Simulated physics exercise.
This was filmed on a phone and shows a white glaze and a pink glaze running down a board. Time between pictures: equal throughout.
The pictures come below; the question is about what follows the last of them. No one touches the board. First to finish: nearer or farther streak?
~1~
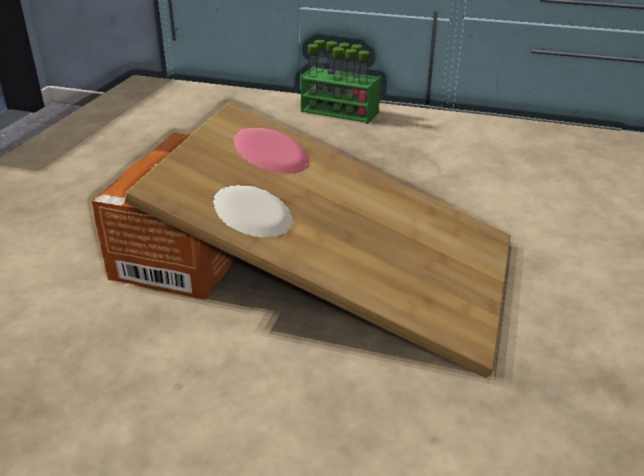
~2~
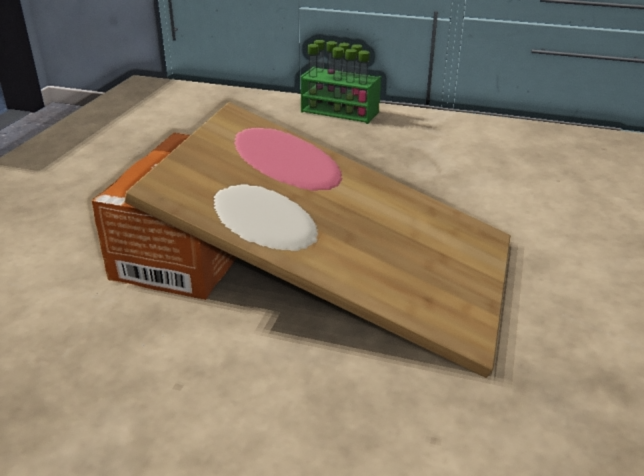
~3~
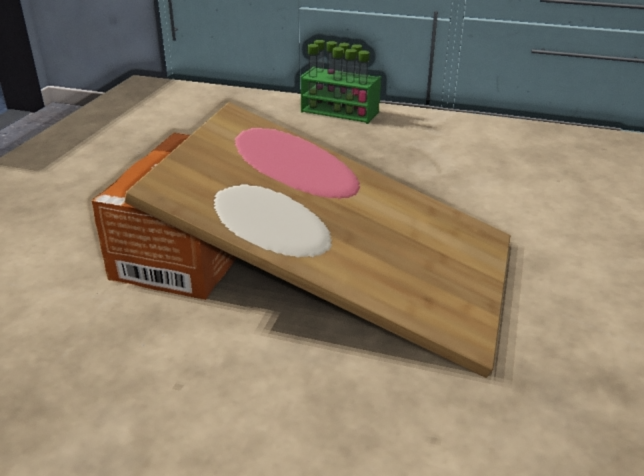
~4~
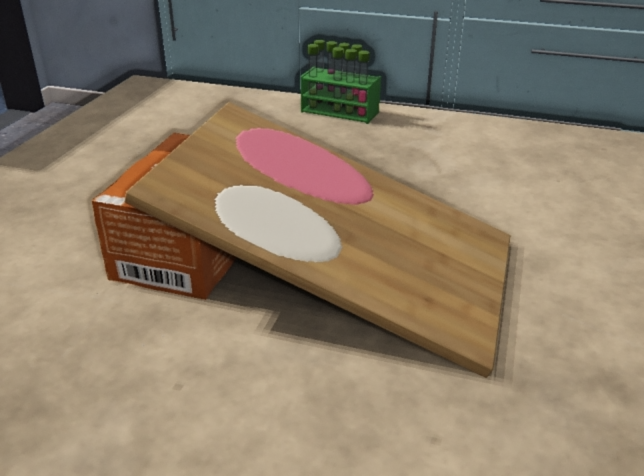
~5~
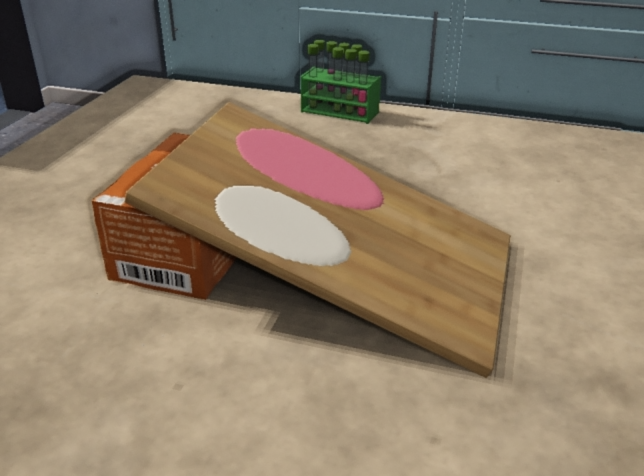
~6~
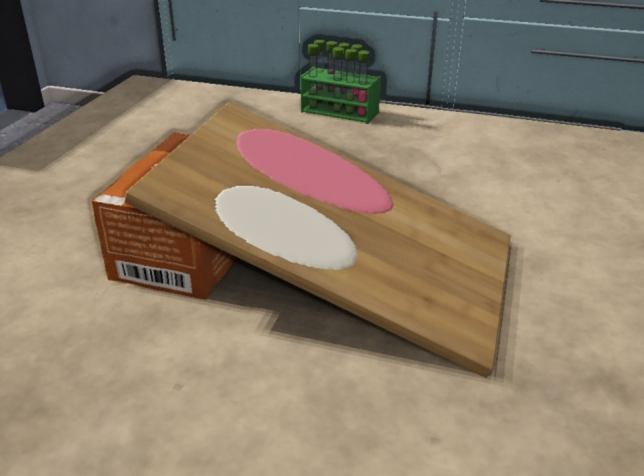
Farther streak.
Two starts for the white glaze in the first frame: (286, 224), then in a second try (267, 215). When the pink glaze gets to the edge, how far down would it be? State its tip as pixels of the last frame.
About (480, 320), then about (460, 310).
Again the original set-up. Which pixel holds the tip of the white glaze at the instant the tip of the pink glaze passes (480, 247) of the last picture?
The tip sits near (428, 292) in the last picture.
Shortly, the white glaze is three quarters of the way down; the pink glaze is three quarters of the way down.
Then, the white glaze is three quarters of the way down; the pink glaze is close to the edge.
At the finish, the white glaze is three quarters of the way down; the pink glaze is at the low edge.
